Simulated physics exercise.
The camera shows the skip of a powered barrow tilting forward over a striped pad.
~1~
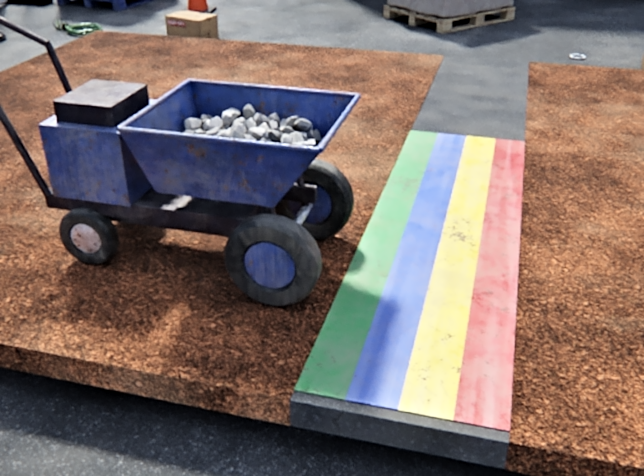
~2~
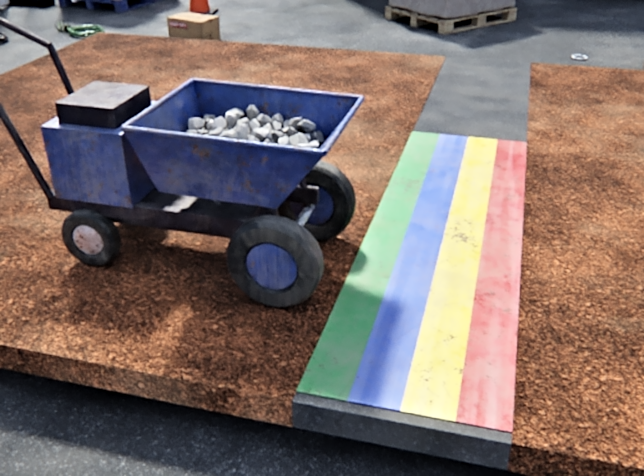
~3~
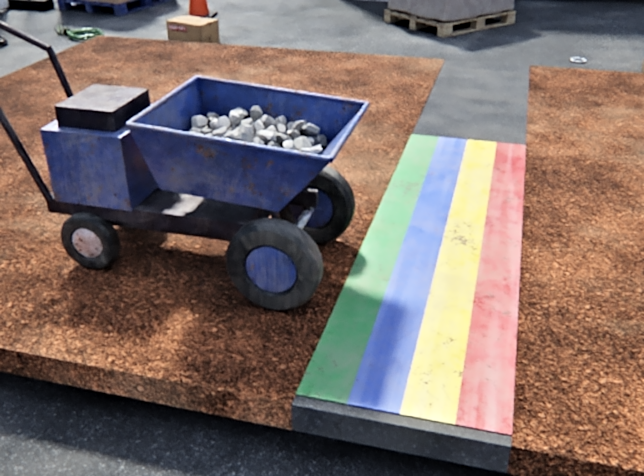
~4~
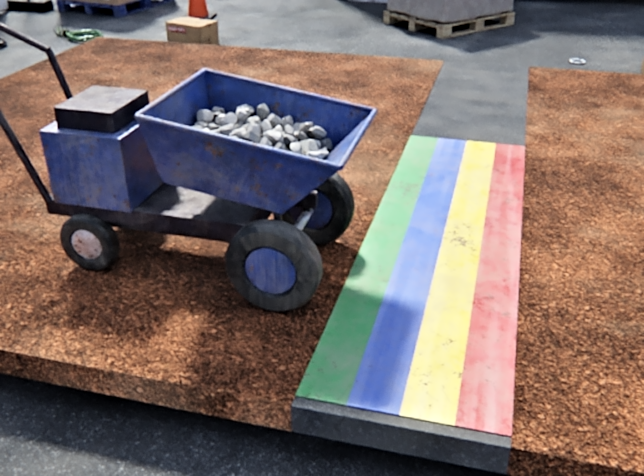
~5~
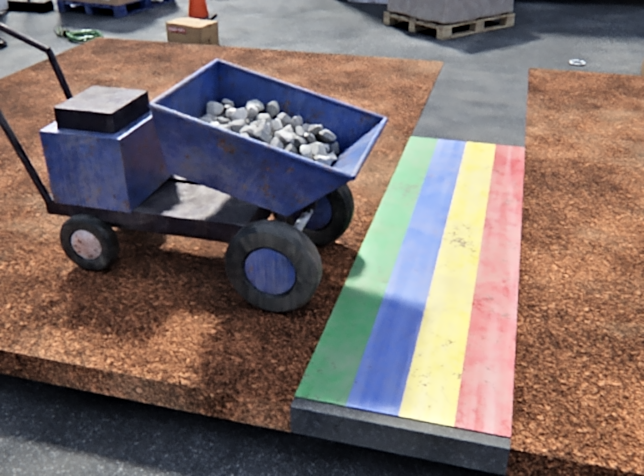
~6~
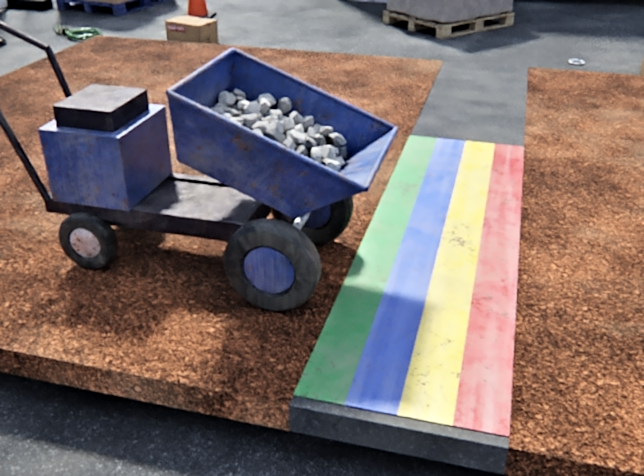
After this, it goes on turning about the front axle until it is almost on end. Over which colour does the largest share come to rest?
The largest share rests over yellow.
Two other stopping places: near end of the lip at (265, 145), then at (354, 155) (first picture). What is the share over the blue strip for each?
I'd expect close to 30 per cent and then close to 0 per cent.
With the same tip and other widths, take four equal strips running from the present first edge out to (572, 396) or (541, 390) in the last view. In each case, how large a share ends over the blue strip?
30 % and 20 %, near enough.
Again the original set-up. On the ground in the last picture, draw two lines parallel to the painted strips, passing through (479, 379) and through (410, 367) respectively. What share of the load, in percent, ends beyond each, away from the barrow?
Estimate, first then second: 20 %, 60 %.
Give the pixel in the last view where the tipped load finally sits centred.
Close to (463, 288), more or less.
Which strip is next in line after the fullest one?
The red one is second.
Soon after the last picture, skip tipped steeply; all in the skip.
A little later, skip tipped right over; most in the skip; a stray few over the blue strip; about a quarter over the yellow strip; a stray few over the red strip.
Later still, skip tipped right over; about a third in the skip; a small part over the blue strip; about a third over the yellow strip; about a quarter over the red strip; a small part off the paint.
At rest, skip tipped right over; about a third in the skip; none over the green strip; a small part over the blue strip; about a third over the yellow strip; about a quarter over the red strip; a small part off the paint.
